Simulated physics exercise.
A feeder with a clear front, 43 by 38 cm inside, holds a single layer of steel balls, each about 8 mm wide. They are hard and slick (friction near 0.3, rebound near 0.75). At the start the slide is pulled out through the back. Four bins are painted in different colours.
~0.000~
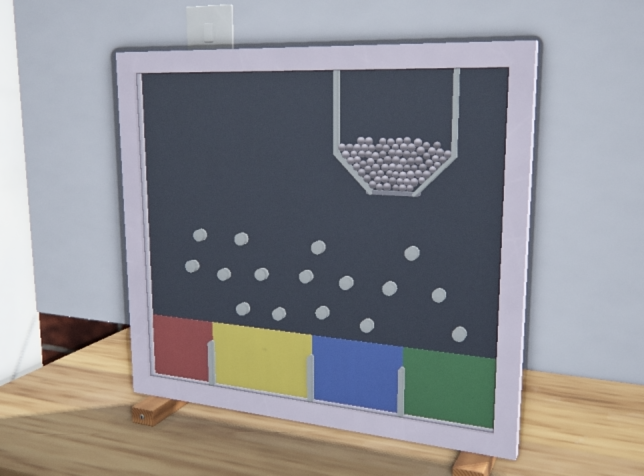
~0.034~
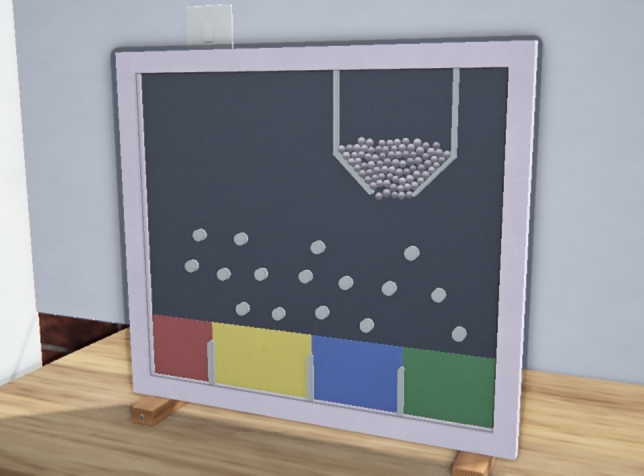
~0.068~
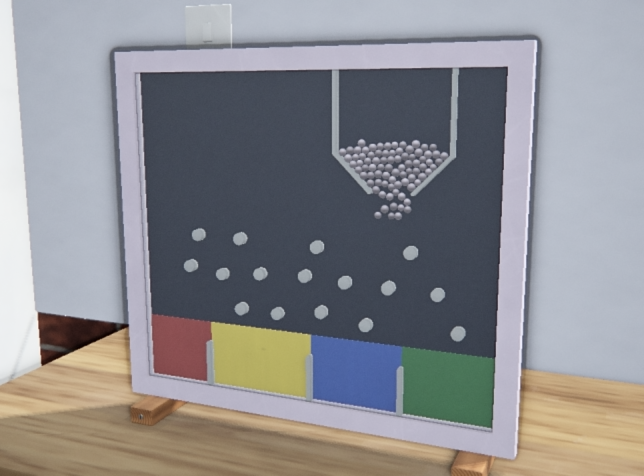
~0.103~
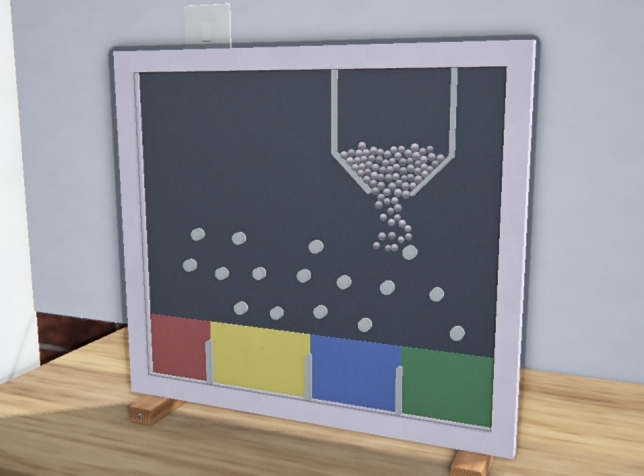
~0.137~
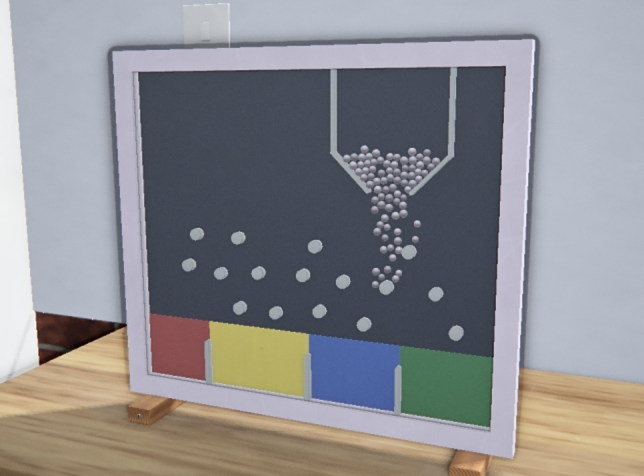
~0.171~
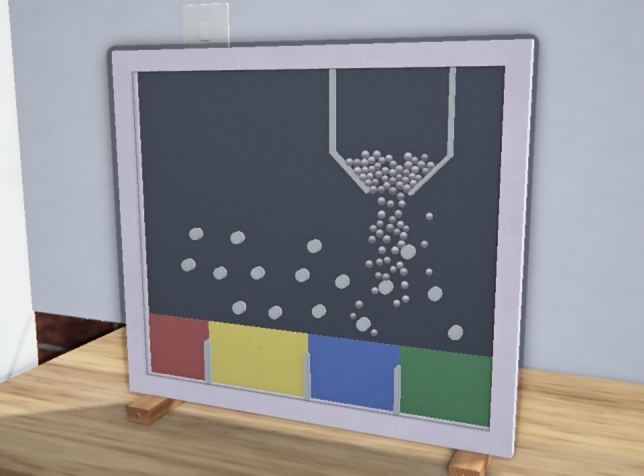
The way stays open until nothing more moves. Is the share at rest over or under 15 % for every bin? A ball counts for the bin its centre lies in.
Red under, blue over, green over, yellow under 15 %.
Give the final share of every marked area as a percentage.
Red bin: 0; blue bin: 50; green bin: 40; yellow bin: 5.
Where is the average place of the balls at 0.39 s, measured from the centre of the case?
About 9 cm right and 9 cm below.
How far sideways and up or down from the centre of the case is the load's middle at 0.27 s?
About 10 cm right and 2 cm below.
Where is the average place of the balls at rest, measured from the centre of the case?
About 9 cm right and 18 cm below.
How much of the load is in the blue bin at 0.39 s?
Roughly 25 per cent.
After 0.27 s, the balls' middle is 10 cm right of and 2 cm below the centre; blue 5 %, green 5 %.
After 0.39 s, the balls' middle is 9 cm right of and 9 cm below the centre; blue 25 %, green 15 %.
After 0.62 s, the balls' middle is 9 cm right of and 17 cm below the centre; blue 50 %, green 40 %, yellow 5 %.
Settled by 1.9 s, red 0 %, blue 50 %, green 40 %, yellow 5 %.
